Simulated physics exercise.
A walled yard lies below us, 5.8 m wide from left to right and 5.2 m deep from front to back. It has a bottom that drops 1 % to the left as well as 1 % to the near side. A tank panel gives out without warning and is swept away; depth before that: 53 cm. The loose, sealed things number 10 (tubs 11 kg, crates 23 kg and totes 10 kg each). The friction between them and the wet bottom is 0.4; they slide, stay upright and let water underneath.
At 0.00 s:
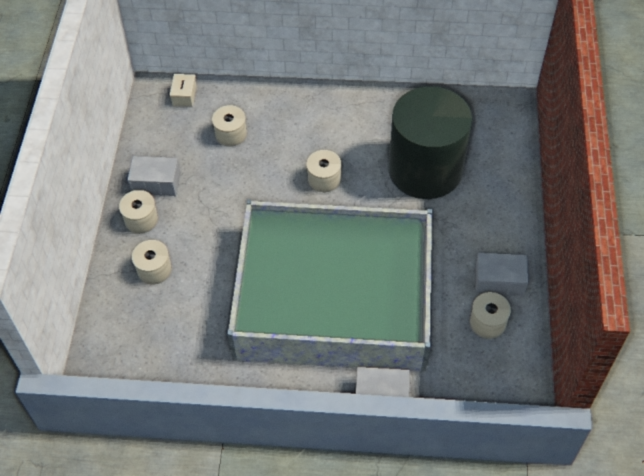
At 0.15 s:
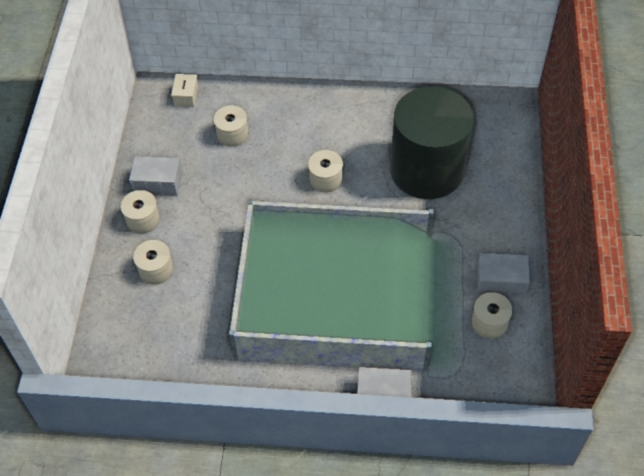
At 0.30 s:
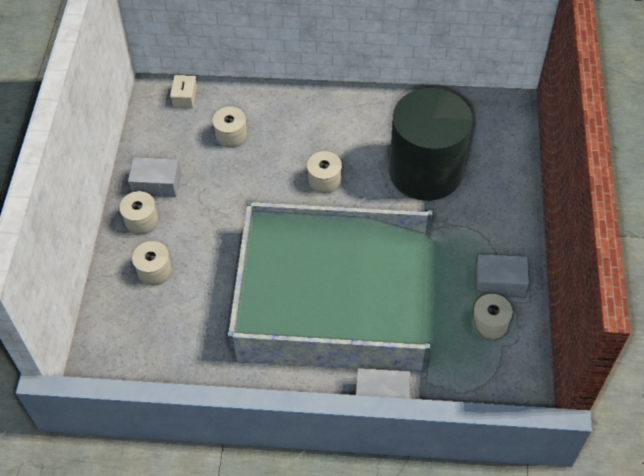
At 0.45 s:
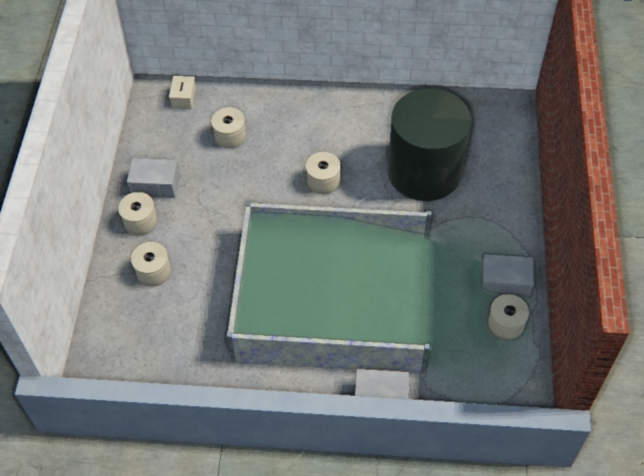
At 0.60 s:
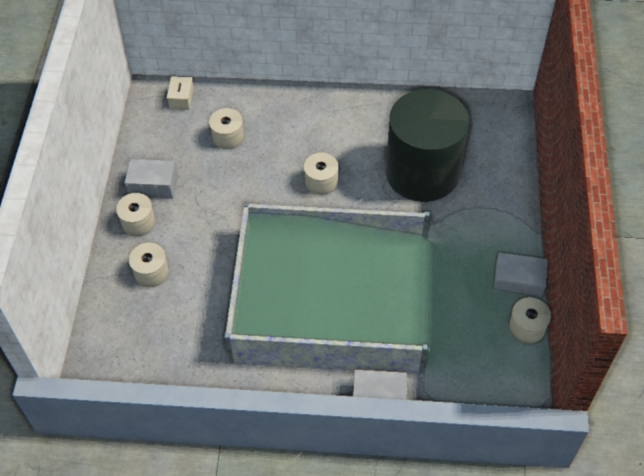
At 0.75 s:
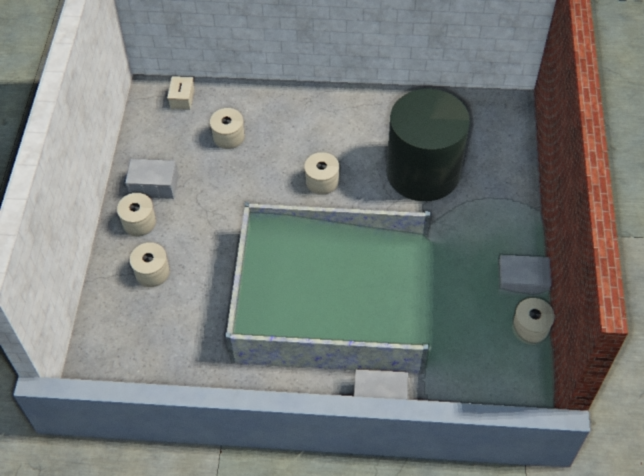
A walled tank of green water opens on its right, and spreading water pushes a round tub and a grey crate right.
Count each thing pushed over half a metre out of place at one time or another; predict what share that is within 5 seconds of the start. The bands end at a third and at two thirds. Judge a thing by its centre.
I expect that share to be moderate, a third to two thirds.
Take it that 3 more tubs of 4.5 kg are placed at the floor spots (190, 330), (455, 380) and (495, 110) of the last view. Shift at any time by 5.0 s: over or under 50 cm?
Check, in order - not exceeded, exceeded, exceeded.
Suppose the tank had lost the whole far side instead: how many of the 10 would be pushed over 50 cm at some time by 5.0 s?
Then it comes to 7.
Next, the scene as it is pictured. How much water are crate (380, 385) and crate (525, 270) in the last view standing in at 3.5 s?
Depths: Near 6 cm, then near 14 cm.
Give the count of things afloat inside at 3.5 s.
Total: 1.
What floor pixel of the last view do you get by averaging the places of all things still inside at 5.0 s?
Close to pixel (209, 194).
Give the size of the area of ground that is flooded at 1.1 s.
Around 9.0 m2 of it.
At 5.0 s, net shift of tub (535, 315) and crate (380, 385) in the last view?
In that order: 450 cm, 350 cm.
After 1.1 s 1 of 10 are over 50 cm from their spots; 2 afloat.
After 2.2 s 2 of 10 are over 50 cm from their spots; 2 afloat.
After 3.5 s 4 of 10 are over 50 cm from their spots; 1 afloat.
After 5.0 s 4 of 10 are over 50 cm from their spots, and 4 have been at some point; 1 afloat.
